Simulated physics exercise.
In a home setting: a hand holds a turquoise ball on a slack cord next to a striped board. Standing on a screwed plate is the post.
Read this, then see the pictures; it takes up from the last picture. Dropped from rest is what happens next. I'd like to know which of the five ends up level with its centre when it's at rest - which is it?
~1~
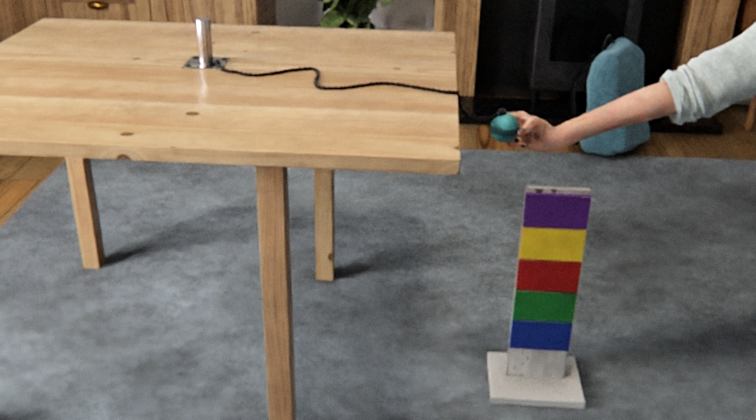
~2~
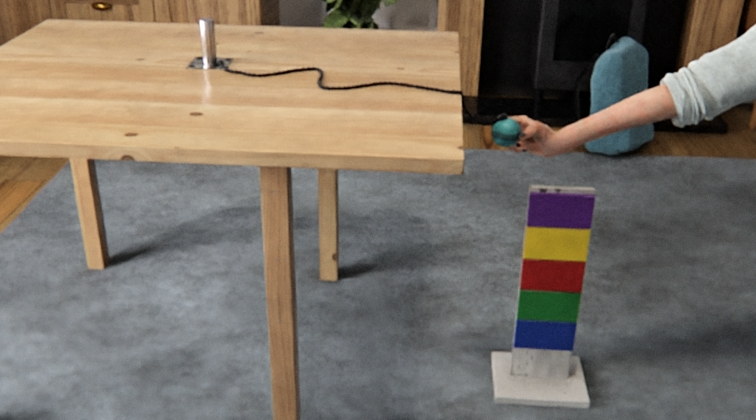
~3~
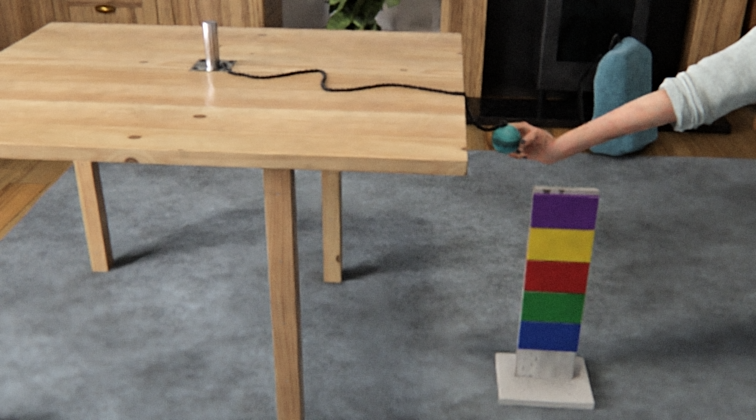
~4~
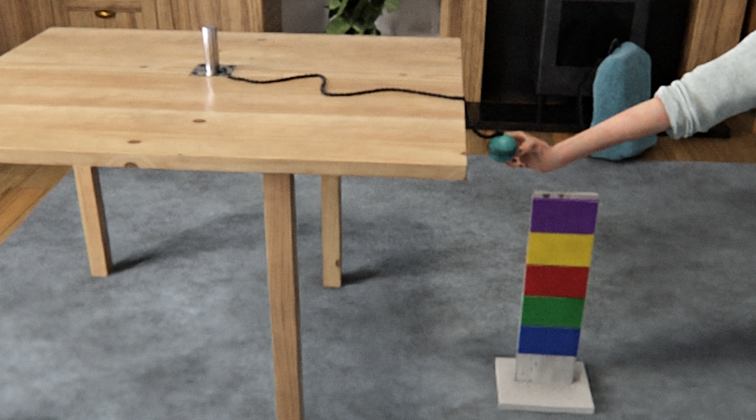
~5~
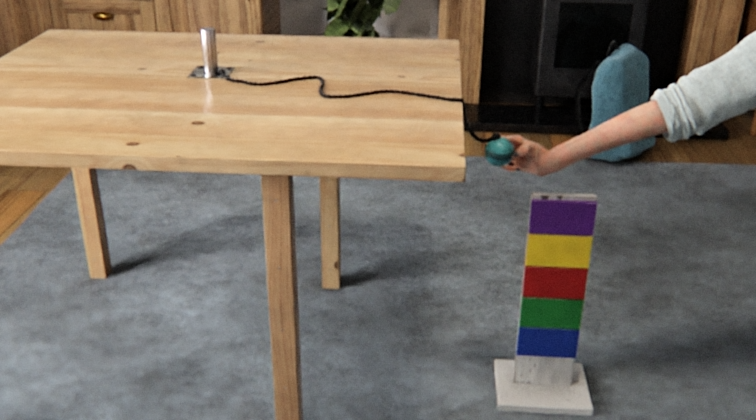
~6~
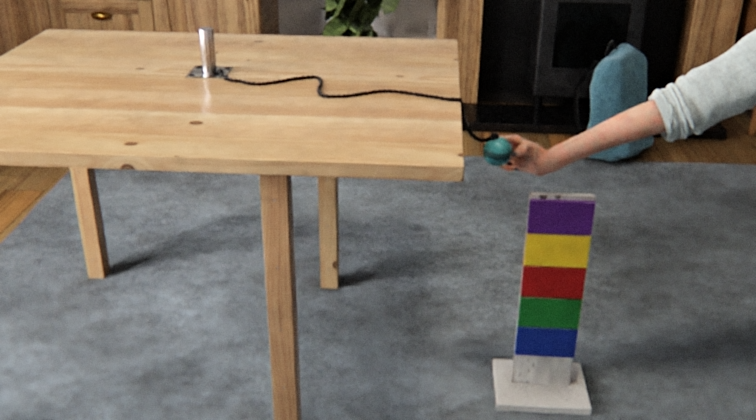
It's yellow.
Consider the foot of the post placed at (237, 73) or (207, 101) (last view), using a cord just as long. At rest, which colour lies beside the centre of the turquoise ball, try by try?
For the first spot, red; for the second, red.
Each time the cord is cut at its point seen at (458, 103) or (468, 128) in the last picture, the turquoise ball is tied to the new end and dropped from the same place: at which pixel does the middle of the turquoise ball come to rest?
Taking them in turn, near (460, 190) and near (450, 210).
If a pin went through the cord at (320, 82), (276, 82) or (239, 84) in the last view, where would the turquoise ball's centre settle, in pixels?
Respectively (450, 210), (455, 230) and (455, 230).
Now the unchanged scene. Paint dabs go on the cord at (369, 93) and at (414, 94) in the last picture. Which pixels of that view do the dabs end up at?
The first settles around (444, 96), the second around (461, 129).
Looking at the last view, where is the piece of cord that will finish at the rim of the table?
That spot is roughly at (385, 91).
A little later, ball near (482, 245); level with yellow.
Next, ball near (430, 229); level with yellow.
Later still, ball near (453, 242); level with yellow.
When it is over, ball near (459, 243); level with yellow. The yellow one.
